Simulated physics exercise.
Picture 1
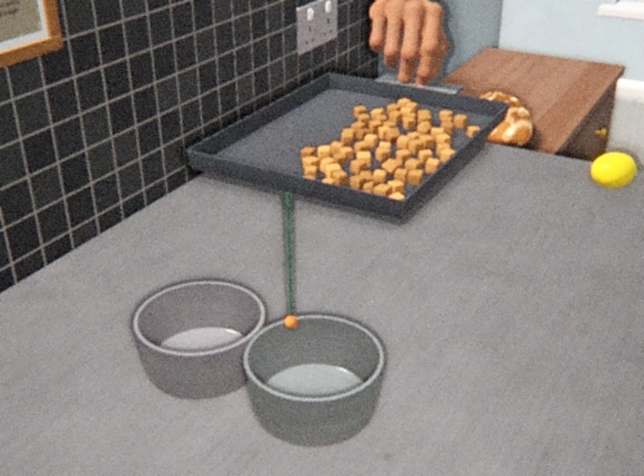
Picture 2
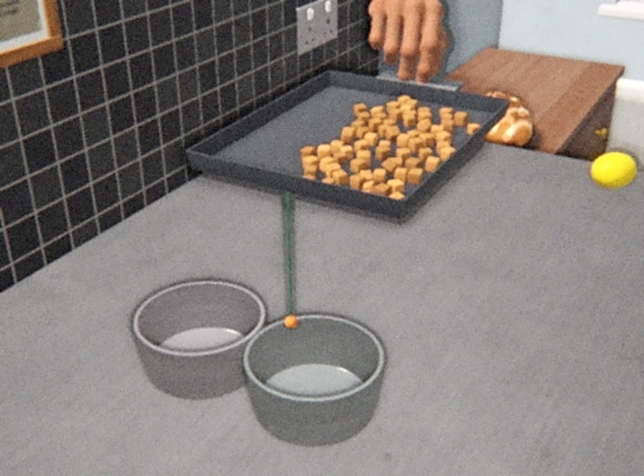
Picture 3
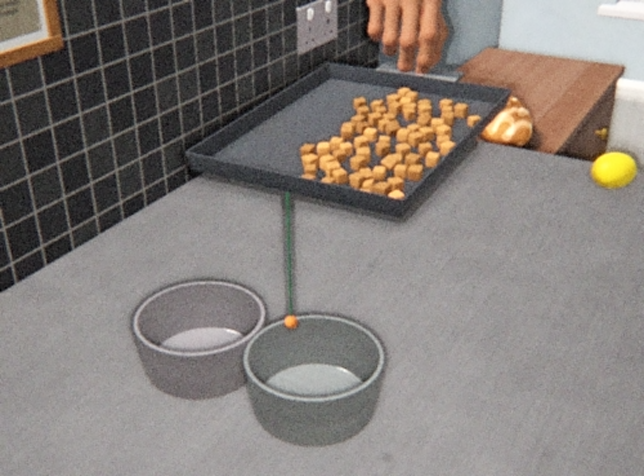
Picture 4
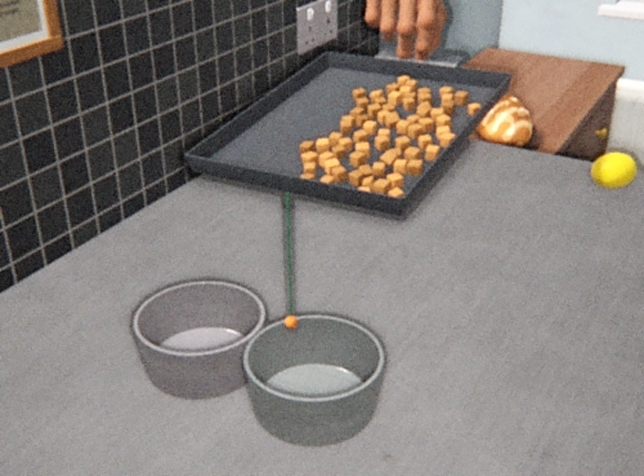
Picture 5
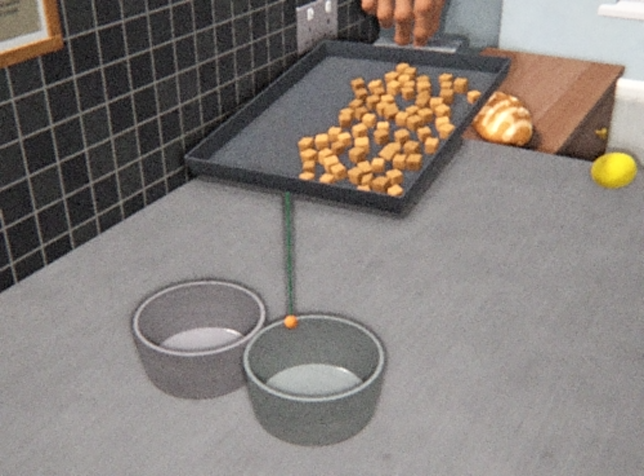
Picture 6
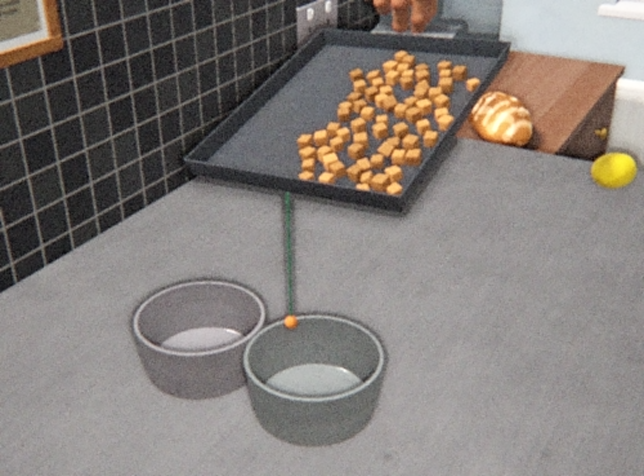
At the start, a dark low-rimmed tray of brown cubes sits nearly level above two grey dishes, an orange bead hanging on a thread from its near edge. A hand is at the far side as that side gradually rises, and the tray tilts toward the dishes, its left near corner dipping slightly.
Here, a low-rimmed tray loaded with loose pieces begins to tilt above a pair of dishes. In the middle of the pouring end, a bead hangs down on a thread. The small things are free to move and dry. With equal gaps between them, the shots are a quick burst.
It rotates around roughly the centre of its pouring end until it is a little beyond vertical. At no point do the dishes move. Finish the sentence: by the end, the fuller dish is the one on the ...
... left.
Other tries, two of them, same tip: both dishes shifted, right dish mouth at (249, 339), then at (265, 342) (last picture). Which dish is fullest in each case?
The dish to the right, then the dish to the right.
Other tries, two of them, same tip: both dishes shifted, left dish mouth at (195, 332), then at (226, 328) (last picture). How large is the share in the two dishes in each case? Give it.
Close to 70 in a hundred, followed by close to 50 in a hundred.
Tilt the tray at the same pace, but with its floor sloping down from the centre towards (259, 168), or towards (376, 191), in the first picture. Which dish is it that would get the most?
Results - the dish on the left side first, the dish on the right side second.
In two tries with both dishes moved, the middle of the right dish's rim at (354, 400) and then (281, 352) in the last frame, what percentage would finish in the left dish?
About 60 per cent, then about 30 per cent.
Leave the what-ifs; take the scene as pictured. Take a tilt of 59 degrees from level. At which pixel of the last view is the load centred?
Near (288, 155).
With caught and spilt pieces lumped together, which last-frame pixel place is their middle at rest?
(198, 409).
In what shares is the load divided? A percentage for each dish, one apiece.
The share is 40 per cent in the left dish and 10 per cent in the right dish.
Just after the last frame, tray tipped steeply; almost all on the tray; just a few in the air.
A moment on, tray tipped right over; almost all on the tray; just a few in the left dish; about a tenth in the air.
Further on, tray tipped past a quarter turn; about a tenth in the right dish; roughly a third in the left dish; roughly half outside both.
When it is over, tray tipped past a quarter turn; about a tenth in the right dish; roughly a third in the left dish; roughly half outside both.
